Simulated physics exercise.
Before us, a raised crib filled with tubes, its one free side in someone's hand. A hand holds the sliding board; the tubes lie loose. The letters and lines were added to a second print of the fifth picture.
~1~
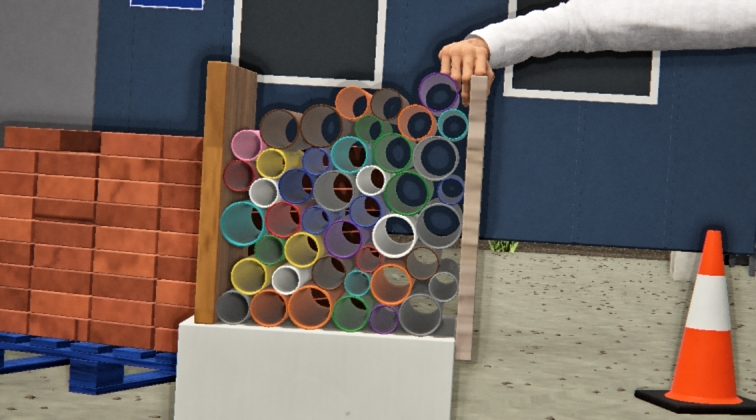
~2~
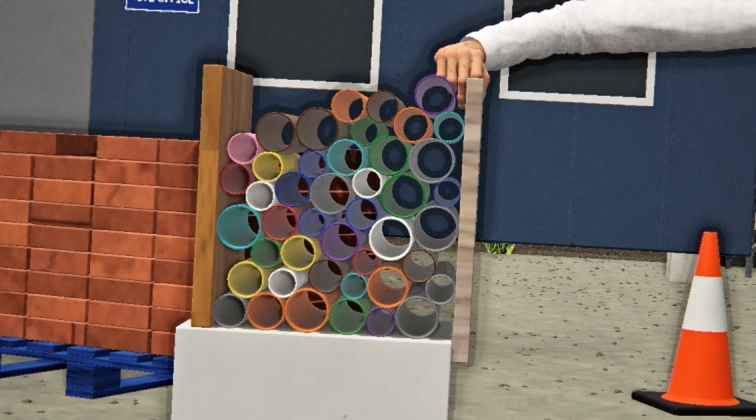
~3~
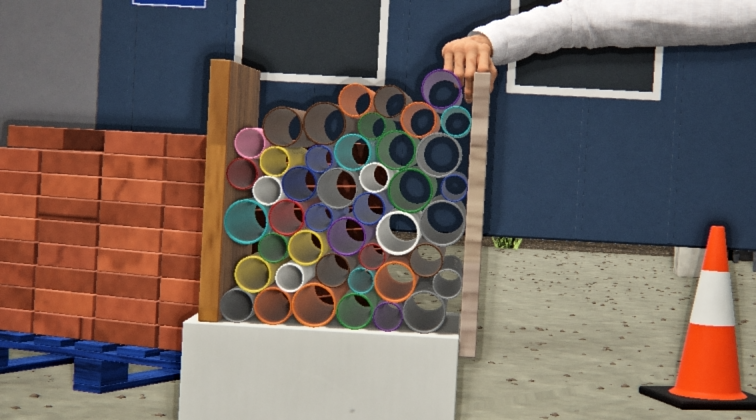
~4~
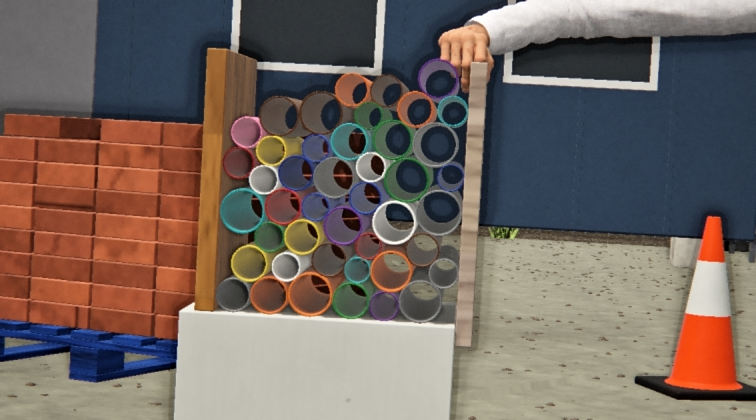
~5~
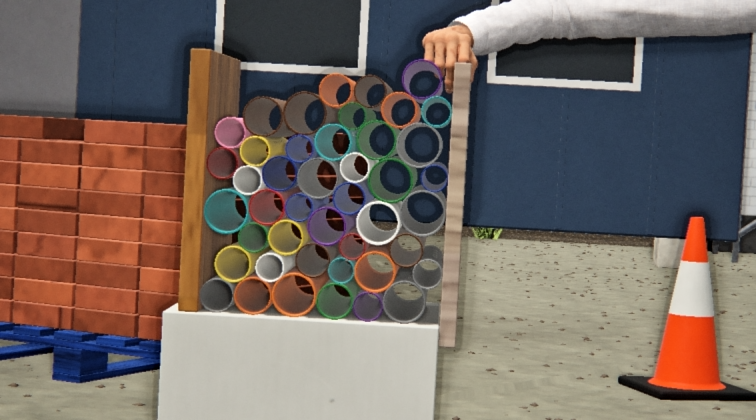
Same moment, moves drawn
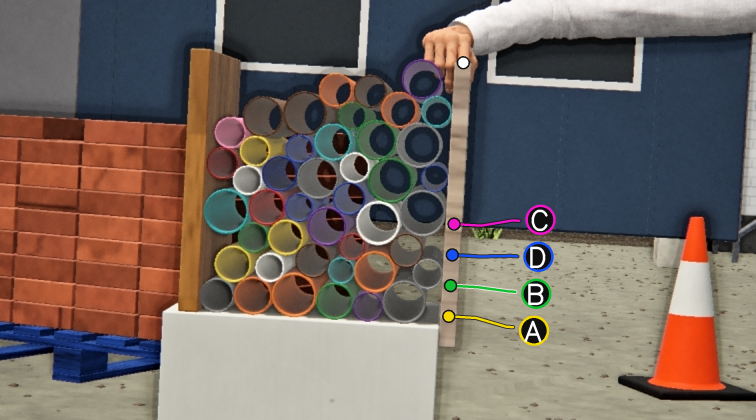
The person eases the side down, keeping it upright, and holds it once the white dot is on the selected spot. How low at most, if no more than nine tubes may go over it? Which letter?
The lowest mark that will do is C.
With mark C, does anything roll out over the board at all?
At C: Yes.
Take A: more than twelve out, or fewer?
More than twelve.
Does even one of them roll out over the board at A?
Yes, at A.
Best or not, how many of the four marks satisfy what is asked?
One of them.
On the marked copy, A at (449, 316); B at (451, 285); C at (454, 224); D at (452, 255); the white dot at (463, 62).
Following C. Soon after the start, top of the board (450, 132).
Later, top of the board (446, 211).
In the end, top of the board (445, 223), about six out over the board.
As for the rest, A more than nine out over the board; B more than nine out over the board; D more than nine out over the board.
